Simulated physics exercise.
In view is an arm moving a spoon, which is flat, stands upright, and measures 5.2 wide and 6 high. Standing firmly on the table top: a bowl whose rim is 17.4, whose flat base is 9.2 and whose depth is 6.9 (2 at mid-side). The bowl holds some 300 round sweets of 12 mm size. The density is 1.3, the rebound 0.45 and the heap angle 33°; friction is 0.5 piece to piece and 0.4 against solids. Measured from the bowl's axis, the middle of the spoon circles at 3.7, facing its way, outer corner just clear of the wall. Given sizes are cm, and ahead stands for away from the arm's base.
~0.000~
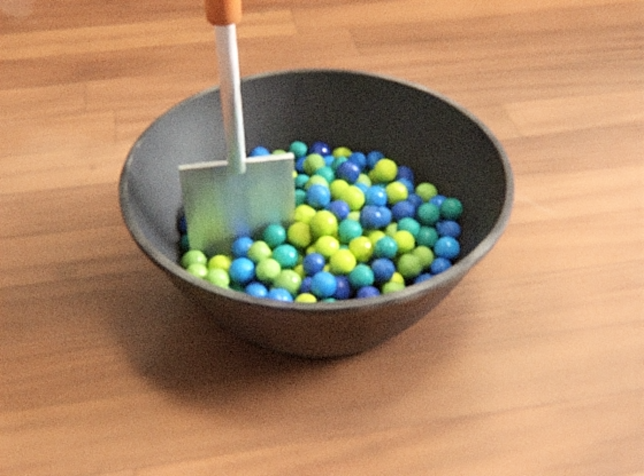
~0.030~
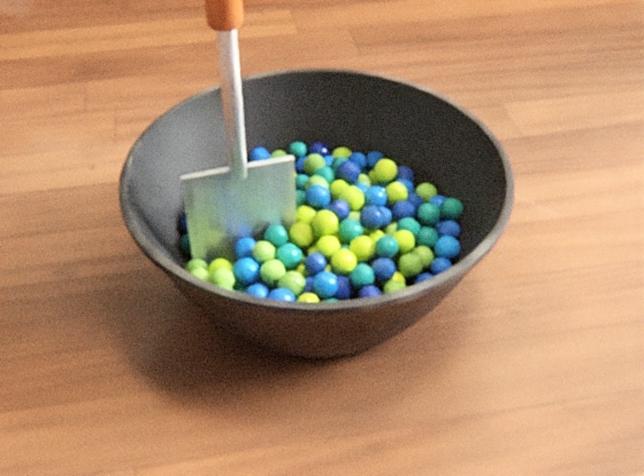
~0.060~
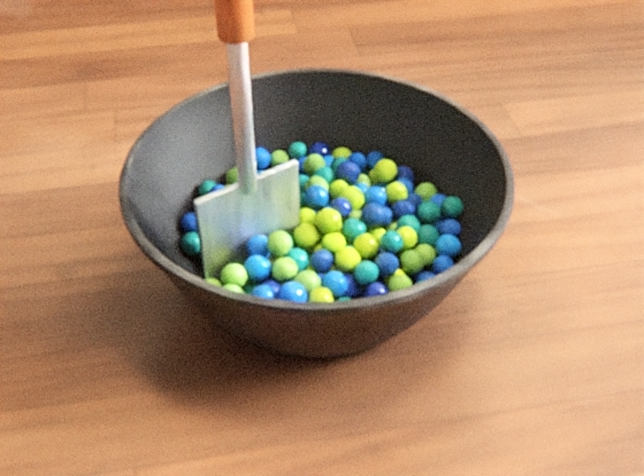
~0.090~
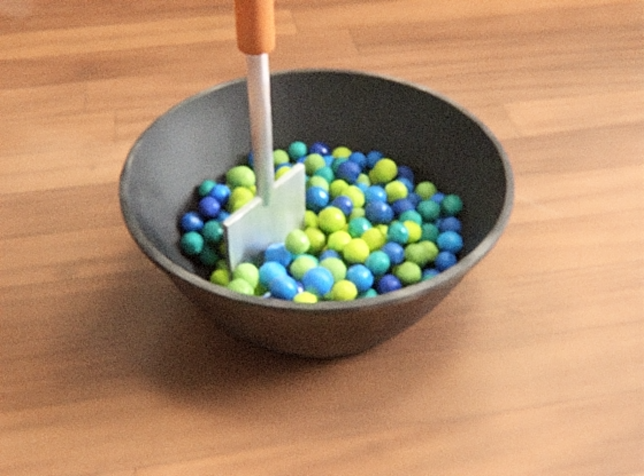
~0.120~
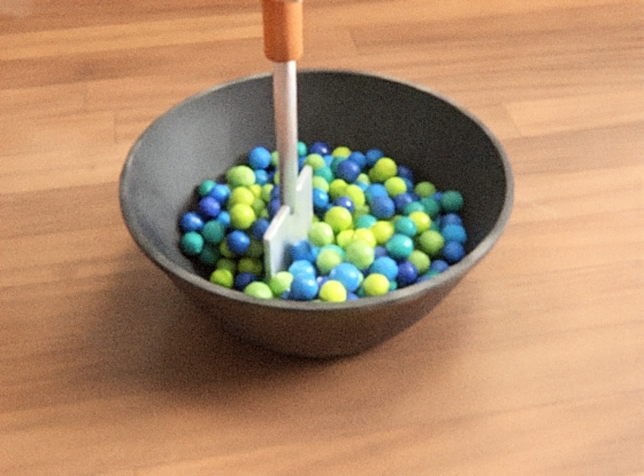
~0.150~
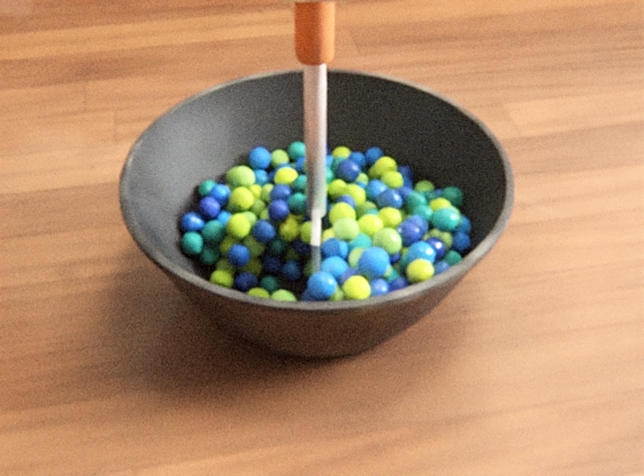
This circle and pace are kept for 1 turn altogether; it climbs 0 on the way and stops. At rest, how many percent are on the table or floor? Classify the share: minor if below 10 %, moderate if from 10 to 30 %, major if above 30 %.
Moderate, from 10 to 30 %.
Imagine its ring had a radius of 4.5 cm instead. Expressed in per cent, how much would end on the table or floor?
Close to 15 in a hundred then.
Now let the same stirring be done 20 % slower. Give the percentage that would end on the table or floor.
In that case, close to 10 in a hundred.
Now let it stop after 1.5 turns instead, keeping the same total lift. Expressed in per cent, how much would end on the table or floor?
It would be near 25 per cent.
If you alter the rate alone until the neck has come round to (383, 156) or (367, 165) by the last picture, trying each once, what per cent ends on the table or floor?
Some 35 and 30 per cent.
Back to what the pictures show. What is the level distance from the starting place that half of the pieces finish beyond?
Somewhere around 8 centimetres.
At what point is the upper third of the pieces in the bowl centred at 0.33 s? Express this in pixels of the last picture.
At about (403, 138).
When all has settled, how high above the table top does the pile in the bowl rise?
Height: Roughly 7.5 cm.
After 0.33 s, 187° round, highest piece 10 above the table; 291 in the bowl, 1 on the table or floor, 9 in flight or on the tool.
After 0.50 s, 294° round, highest piece 9 above the table; 269 in the bowl, 23 on the table or floor, 9 in flight or on the tool.
After 0.79 s, 0° round, highest piece 7 above the table; 256 in the bowl, 44 on the table or floor, 1 in flight or on the tool.
After 1.49 s, 0° round, highest piece 7 above the table; 256 in the bowl, 45 on the table or floor.
In the end, 256 in the bowl, 45 on the table or floor. That is 15 % on the table or floor.
